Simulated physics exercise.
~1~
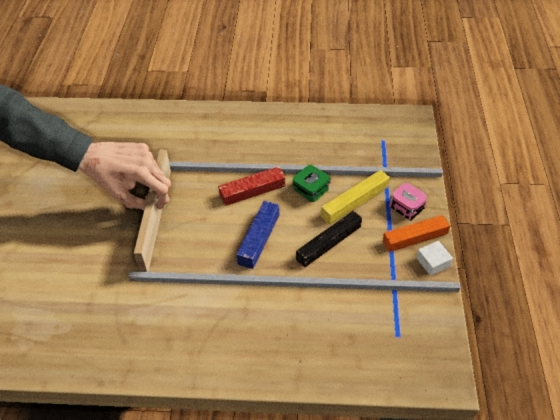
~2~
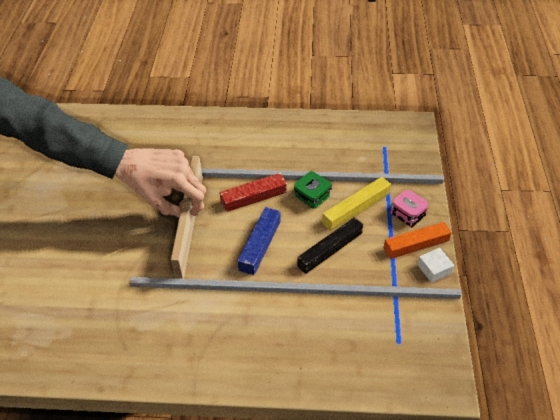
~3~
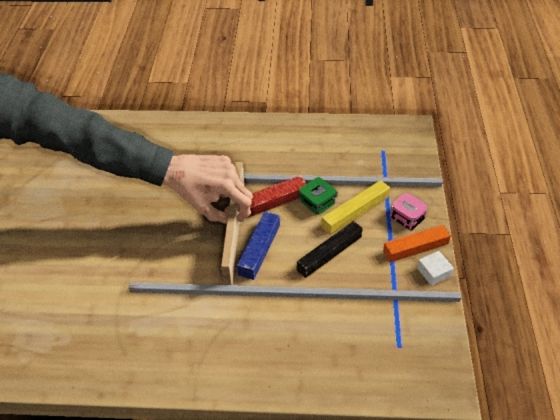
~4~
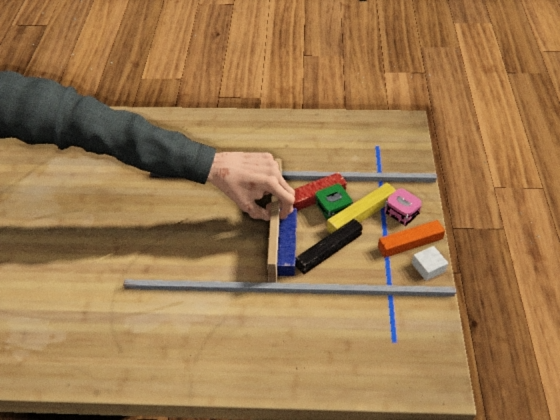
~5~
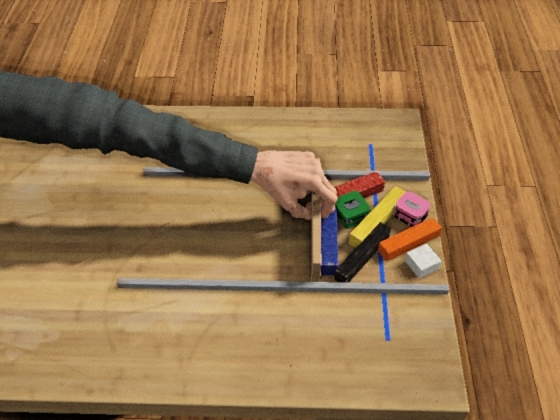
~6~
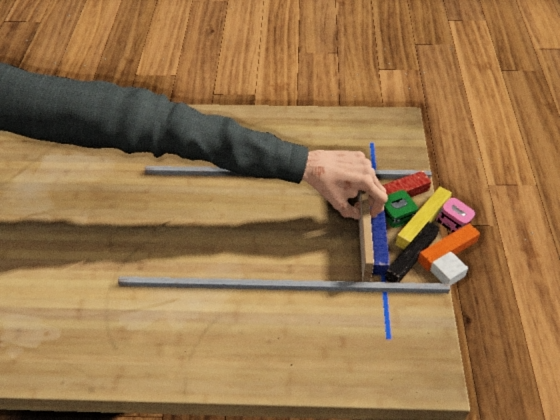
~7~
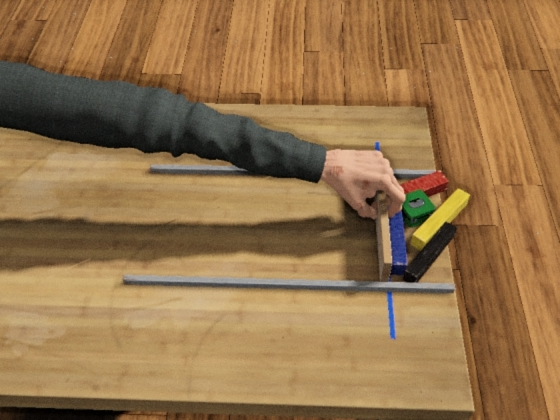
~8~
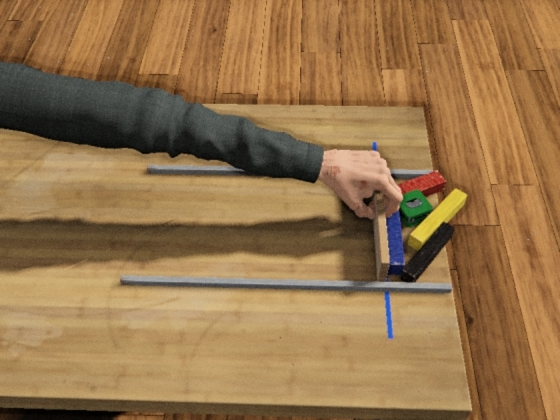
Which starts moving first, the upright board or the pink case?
The upright board starts moving first, pushed right by the hand. The pink case only shifts later, once the bars and blocks have bunched up ahead of the board.
